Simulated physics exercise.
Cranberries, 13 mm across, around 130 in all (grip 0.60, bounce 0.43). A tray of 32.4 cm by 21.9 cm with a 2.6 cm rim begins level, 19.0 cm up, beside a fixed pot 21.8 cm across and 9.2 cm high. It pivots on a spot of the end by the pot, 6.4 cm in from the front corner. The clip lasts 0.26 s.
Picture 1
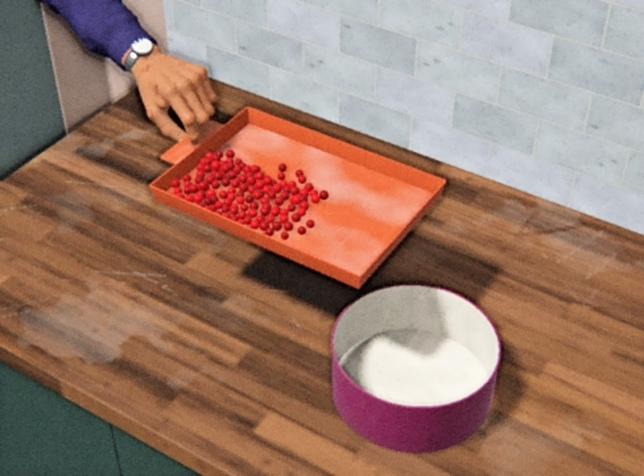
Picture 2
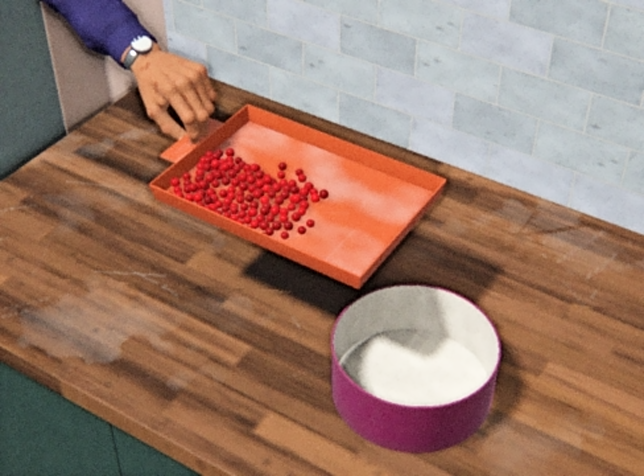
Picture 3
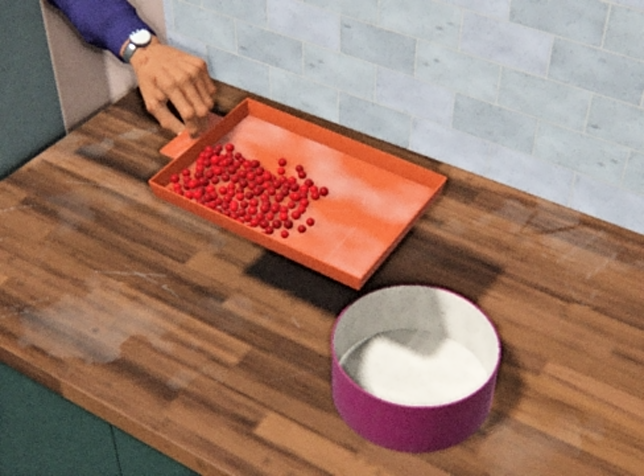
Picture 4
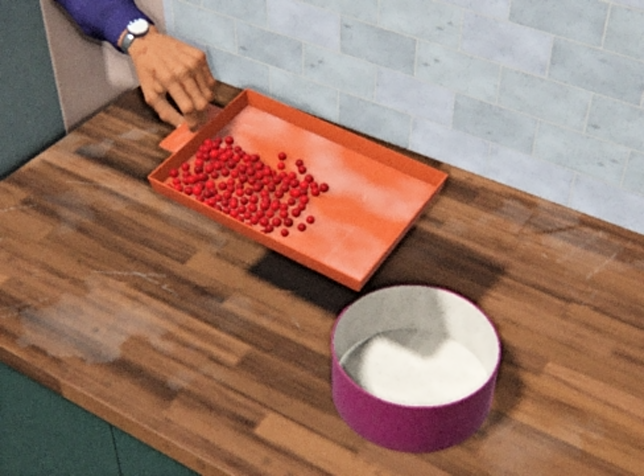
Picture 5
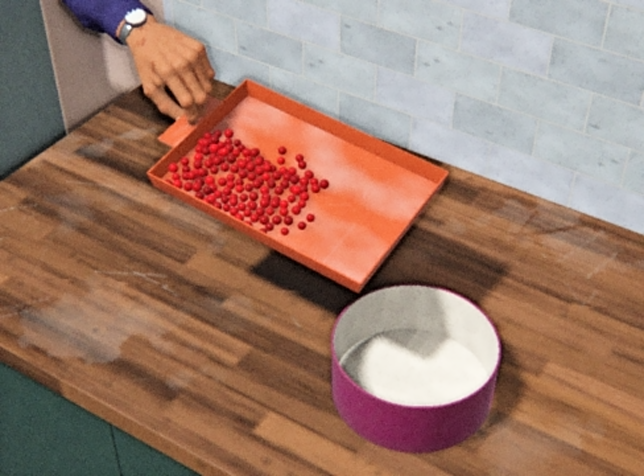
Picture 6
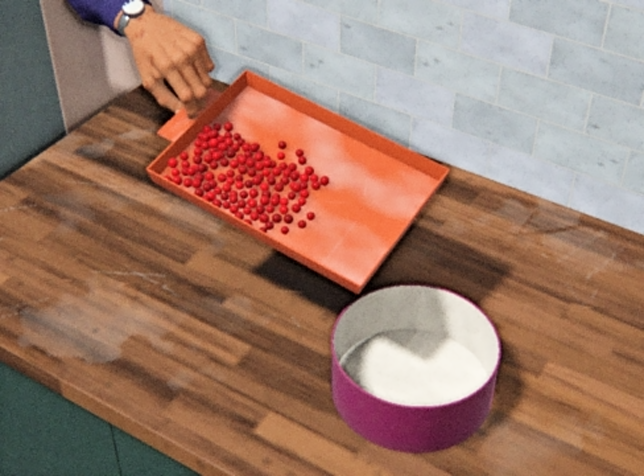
A hand slowly raises the handle end of an orange tray holding small red balls.
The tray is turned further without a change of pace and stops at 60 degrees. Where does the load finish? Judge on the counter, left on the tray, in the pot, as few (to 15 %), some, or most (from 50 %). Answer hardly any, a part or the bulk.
Counter hardly any, tray the bulk, pot hardly any.
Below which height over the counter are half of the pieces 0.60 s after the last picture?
Some 26 cm.
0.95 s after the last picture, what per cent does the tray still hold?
Some 95 per cent of the load.
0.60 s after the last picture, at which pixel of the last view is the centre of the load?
At about (275, 208).
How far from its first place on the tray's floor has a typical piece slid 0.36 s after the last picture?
Some 3 cm.
Then, 0.36 s after the last picture, tilt 36 degrees; the tray holds 100 %, the pot 0 %.
Then, 0.60 s after the last picture, tilt 51 degrees; the tray holds 100 %, the pot 0 %.
Then, 0.95 s after the last picture, tilt 60 degrees; the tray holds 95 %, the pot 5 %.
In the end, counter 0 %, tray 95 %, pot 5 %.
